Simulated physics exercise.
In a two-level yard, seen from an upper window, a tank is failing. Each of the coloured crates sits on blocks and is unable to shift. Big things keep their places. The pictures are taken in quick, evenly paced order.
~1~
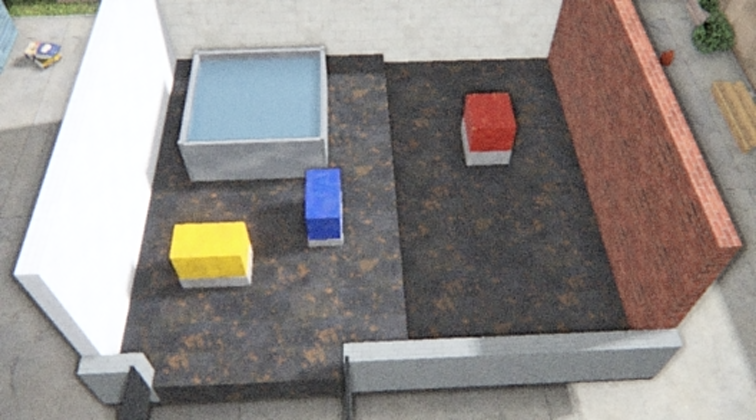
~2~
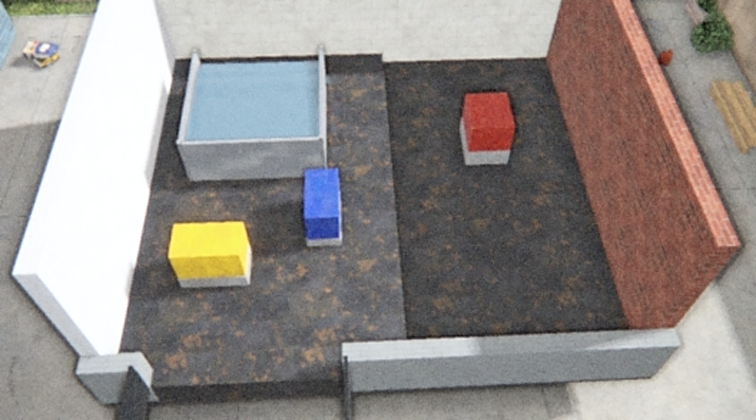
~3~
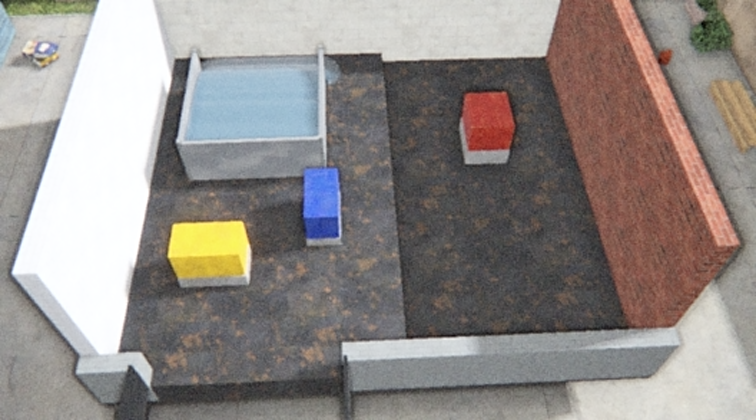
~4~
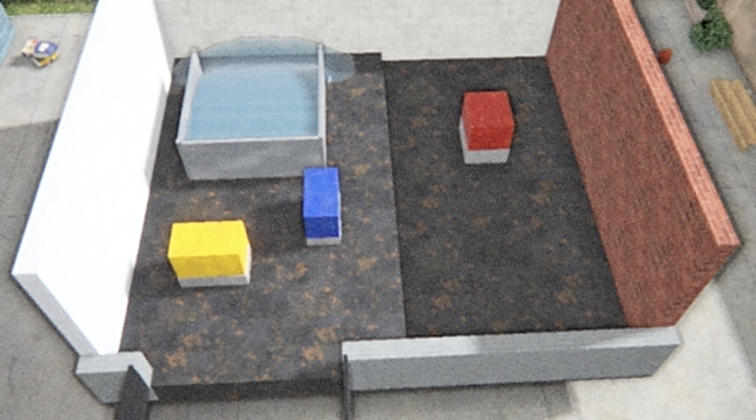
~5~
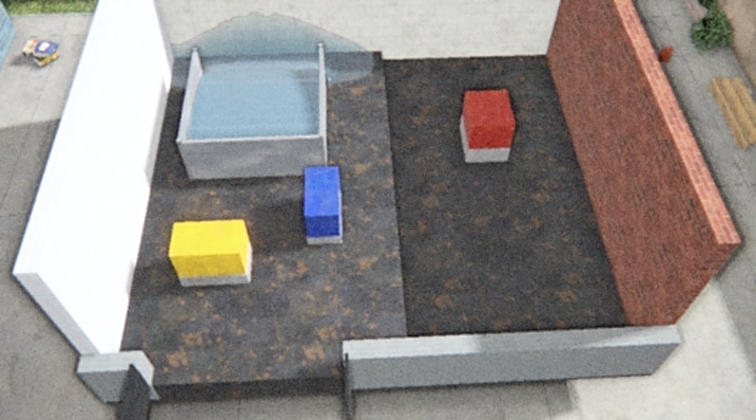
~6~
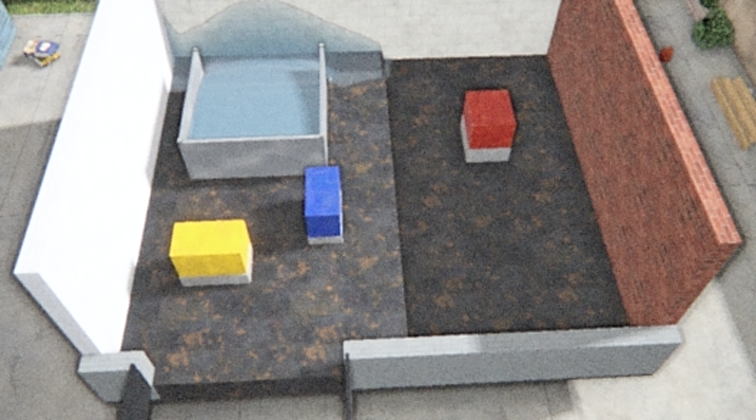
In this clip, water sits still in a tank in a two-level yard, then pours out through the tank's far side and spreads behind it, rising against the back wall, while the yellow, blue and red crates stay in place.
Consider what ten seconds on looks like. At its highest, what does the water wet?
One by one: The red crate is missed by the water. The yellow crate is missed by the water. The blue crate is missed by the water.
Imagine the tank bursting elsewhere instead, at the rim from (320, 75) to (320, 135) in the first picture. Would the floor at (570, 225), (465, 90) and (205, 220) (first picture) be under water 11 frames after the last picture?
In the order given, the spots are swamped, swamped and not soaked.
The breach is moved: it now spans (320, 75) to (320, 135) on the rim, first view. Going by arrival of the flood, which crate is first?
It is the red-painted one.
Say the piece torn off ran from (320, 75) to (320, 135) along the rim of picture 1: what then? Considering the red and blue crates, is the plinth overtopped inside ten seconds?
Result - red crate gets flooded, blue crate stays clear.
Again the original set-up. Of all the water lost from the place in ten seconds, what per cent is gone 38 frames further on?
That comes to 65 per cent, as I work it out.
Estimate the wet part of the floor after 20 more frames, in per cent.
Near 55 in a hundred.
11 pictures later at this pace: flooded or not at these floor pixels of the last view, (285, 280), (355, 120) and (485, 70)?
First spot clear, second spot clear, third spot swamped.
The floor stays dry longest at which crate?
Last comes the one in blue.
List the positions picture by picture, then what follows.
In the first picture, still water in the tank at (257, 97).
In the second picture, the front is at (329, 83), out from the gap on the tank's far side.
In the third picture, the front is at a hidden place, out from the gap on the tank's far side.
In the fourth picture, the front is at (188, 58), out from the gap on the tank's far side.
In the fifth picture, the front is at (370, 52), out from the gap on the tank's far side.
In the sixth picture, the front is at (389, 59), out from the gap on the tank's far side.
A moment on, water covers 20 % of the floor; the red crate not reached, the yellow crate not reached, the blue crate not reached.
Next, water covers 35 % of the floor; the red crate water round its plinth, the yellow crate water round its plinth, the blue crate not reached.
Then, water covers 55 % of the floor; the red crate water round its plinth, the yellow crate water round its plinth, the blue crate water round its plinth.
Later, water covers 80 % of the floor; the red crate water round its plinth, the yellow crate water round its plinth, the blue crate water round its plinth.
In the end, water covers 85 % of the floor; the red crate stayed above the water, the yellow crate stayed above the water, the blue crate stayed above the water.
